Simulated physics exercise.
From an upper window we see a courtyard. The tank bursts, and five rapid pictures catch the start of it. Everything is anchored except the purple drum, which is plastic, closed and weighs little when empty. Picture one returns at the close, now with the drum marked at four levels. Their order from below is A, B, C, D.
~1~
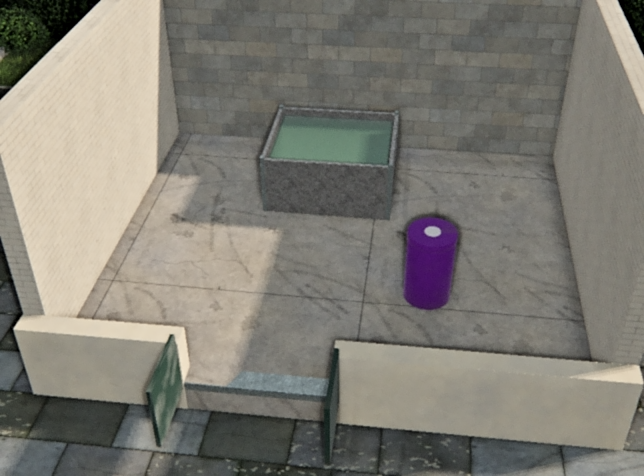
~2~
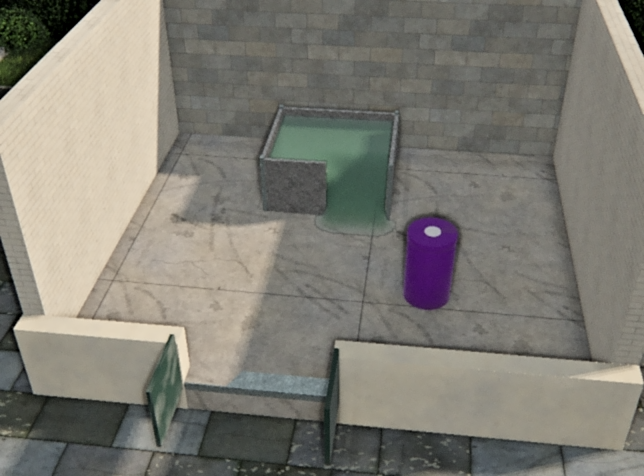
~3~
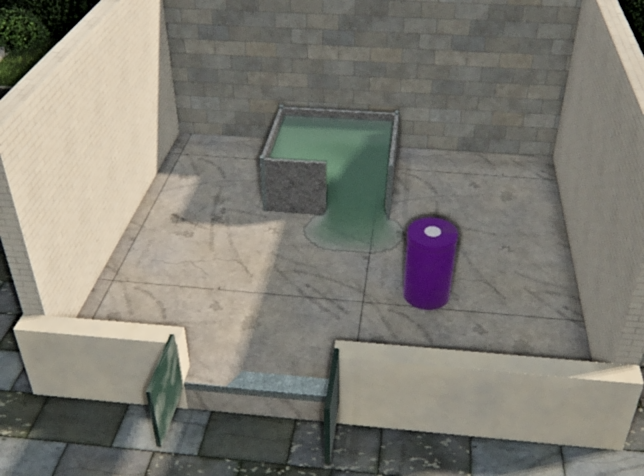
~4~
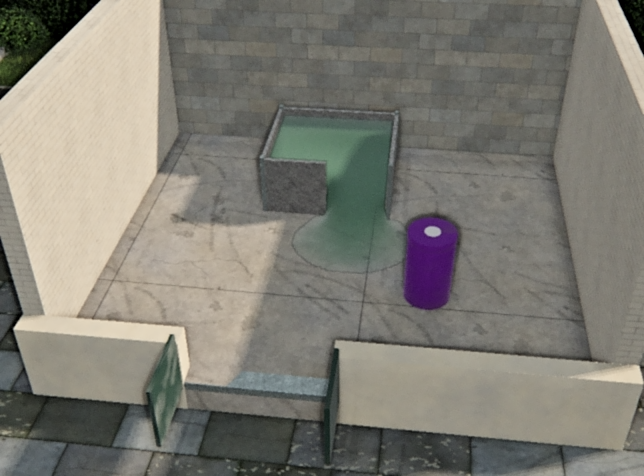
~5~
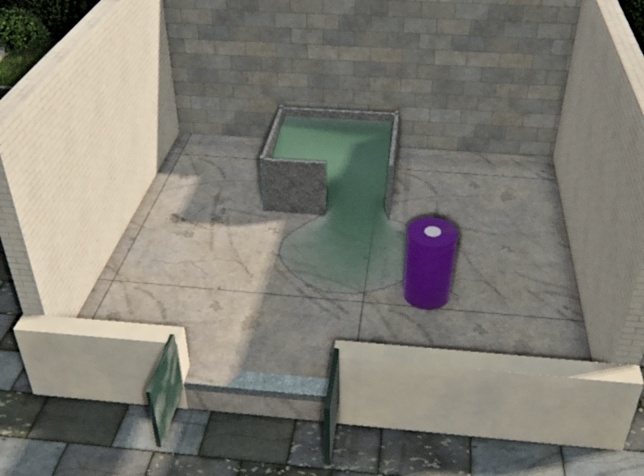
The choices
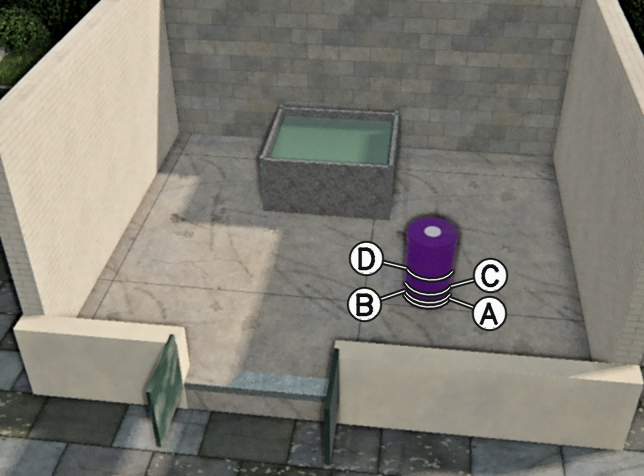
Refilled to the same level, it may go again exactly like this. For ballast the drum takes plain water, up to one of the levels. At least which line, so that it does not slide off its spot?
Go for D.
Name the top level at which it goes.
That is level C.
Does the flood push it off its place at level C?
Yes, it does.
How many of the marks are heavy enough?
One of the four.
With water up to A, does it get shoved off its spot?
Yes.
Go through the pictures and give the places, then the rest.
Lid of the purple drum at (432, 232); tank full, its middle at (333, 140); open gate at (259, 337).
Water covers 1 % of the ground and is seen nearest the drum at (381, 227).
Water covers 3 % of the ground and is seen nearest the drum at (374, 246).
Water covers 5 % of the ground and is seen nearest the drum at (388, 260).
Lid of the purple drum at (432, 232); water covers 8 % of the ground and is seen nearest the drum at (397, 274).
On the marked copy, A at (426, 306); B at (426, 302); C at (427, 294); D at (428, 279); from the bottom up A, B, C, D.
Choosing A, it is pushed about 3 times its own width away.
Choosing B, it is pushed about 3 times its own width away.
Choosing C, it is pushed about its own width away.
Choosing D, it does not move.
